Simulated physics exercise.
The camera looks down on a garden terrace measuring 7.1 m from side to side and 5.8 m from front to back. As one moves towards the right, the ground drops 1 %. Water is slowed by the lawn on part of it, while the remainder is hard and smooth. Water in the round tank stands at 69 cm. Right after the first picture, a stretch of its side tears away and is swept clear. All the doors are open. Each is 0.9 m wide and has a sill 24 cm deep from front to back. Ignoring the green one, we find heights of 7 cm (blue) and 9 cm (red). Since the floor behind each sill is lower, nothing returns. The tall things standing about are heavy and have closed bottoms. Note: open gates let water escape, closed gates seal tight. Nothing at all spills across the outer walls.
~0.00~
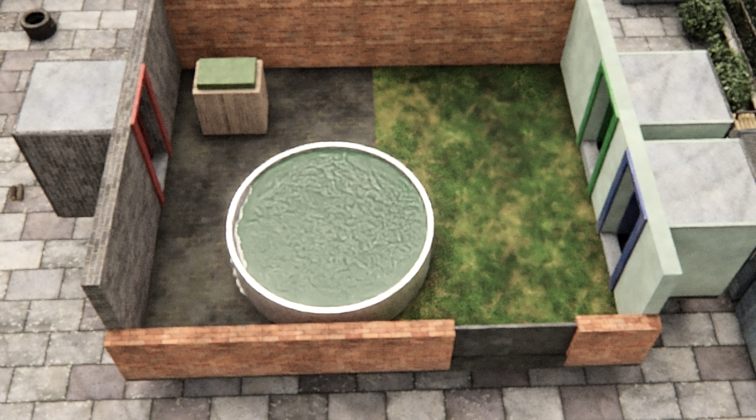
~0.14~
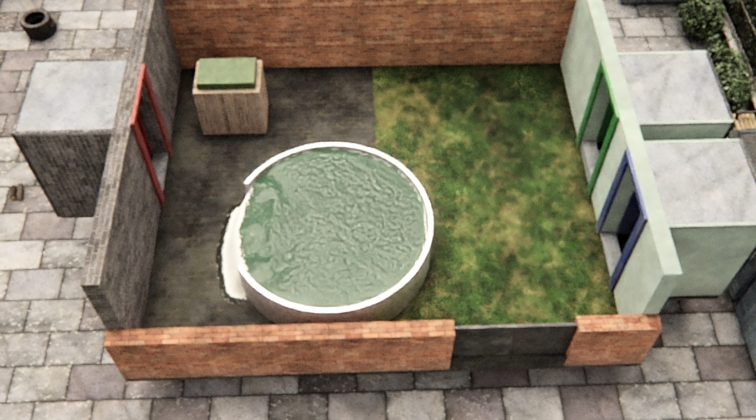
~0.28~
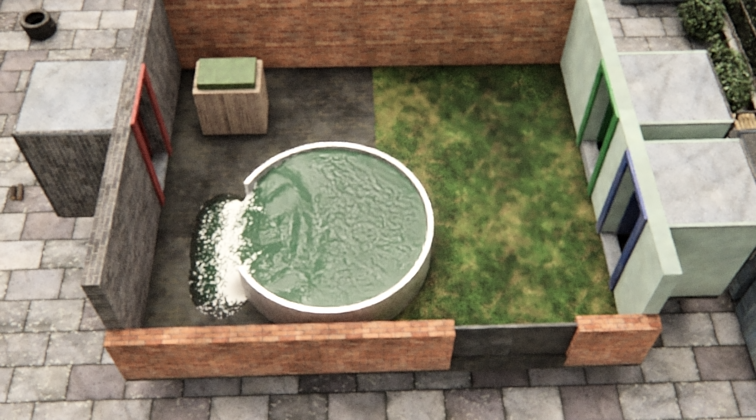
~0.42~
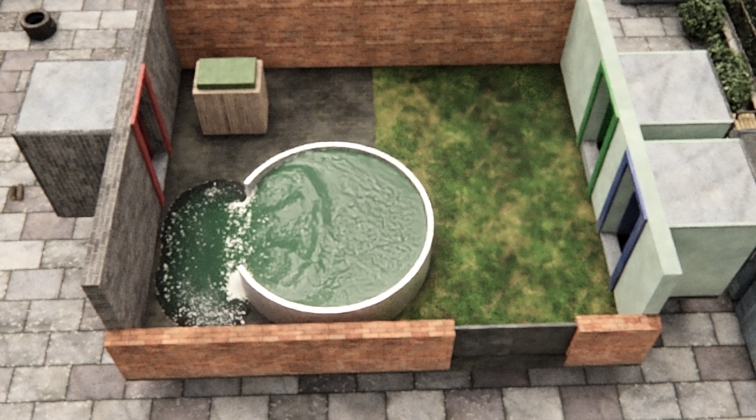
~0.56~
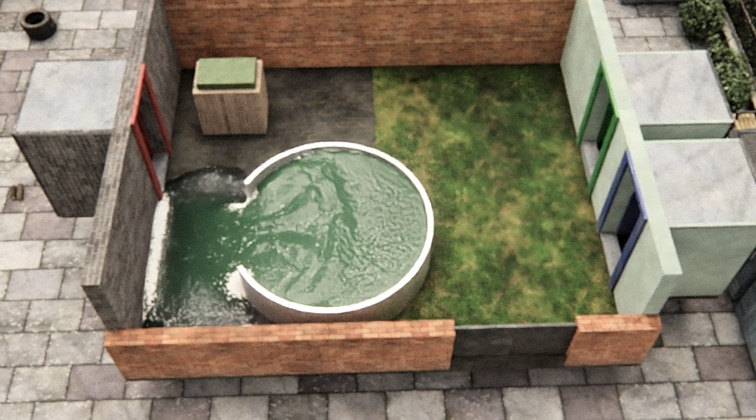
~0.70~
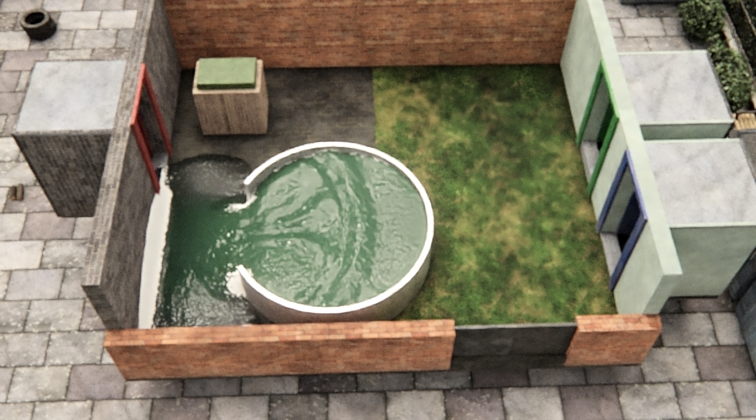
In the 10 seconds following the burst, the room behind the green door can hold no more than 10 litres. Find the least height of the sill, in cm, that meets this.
The sill would need to be roughly 11 cm high.
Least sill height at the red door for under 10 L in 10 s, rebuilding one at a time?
For red: Close to 25 cm.
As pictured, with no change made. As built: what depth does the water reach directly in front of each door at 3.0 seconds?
Door depths (cm): Blue = 0, green = 0, red = 19.
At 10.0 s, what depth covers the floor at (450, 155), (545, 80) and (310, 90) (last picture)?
Depths of roughly 7 cm, 16 cm and 5 cm, in that order.
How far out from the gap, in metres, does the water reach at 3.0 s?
About 4.2 m.
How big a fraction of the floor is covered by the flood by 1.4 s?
Wet: Close to 15 %.
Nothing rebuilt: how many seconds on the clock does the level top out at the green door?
Some 9.5 s, more or less.
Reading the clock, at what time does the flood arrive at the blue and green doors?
Blue at 5.0 s, green at 7.0 s.
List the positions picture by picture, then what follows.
The round tank at (330, 224) is whole and still, 69 cm deep; the green door at (598, 129) is dry, in the first frame.
Water pours out at (236, 242) and has run 0.3 m, to a hidden place; about 8 cm deep outside, 69 cm at the back, in the second frame.
The gap is at (237, 244), the front 0.8 m out at (201, 217); the back of the round tank holds 69 cm, in the third frame.
Water pours out at (237, 245) and has run 1.2 m, to (172, 215); about 8 cm deep outside, 69 cm at the back, in the fourth frame.
Water pours out at (237, 246) and has run 1.6 m, to (165, 188); about 8 cm deep outside, 69 cm at the back, in the fifth frame.
The gap is at (237, 246), the front 1.8 m out at a hidden place; the back of the round tank holds 69 cm; the green door at (598, 129), 6.0 m from the gap, is still 5.6 m from the nearest water, in the sixth frame.
After 1.4 s water covers 15 % of the floor, deepest (52 cm) near (177, 258); it has not reached the green door.
After 3.0 s water covers 40 % of the floor, deepest (56 cm) near (315, 338); it has not reached the green door.
After 10.0 s water covers 100 % of the floor, deepest (17 cm) near (559, 71); 14 cm at the green door, 0 litres in over its 20 cm sill.
At the green door as built, the water arrived by 6.8 s and peaked near 15 cm at 9.4 s.
Run again over the same 10 s with other heights there, 20 litres in over 9.5 cm, 3 litres over 12.5 cm. The limit of 10 litres is kept from about 11 cm up.
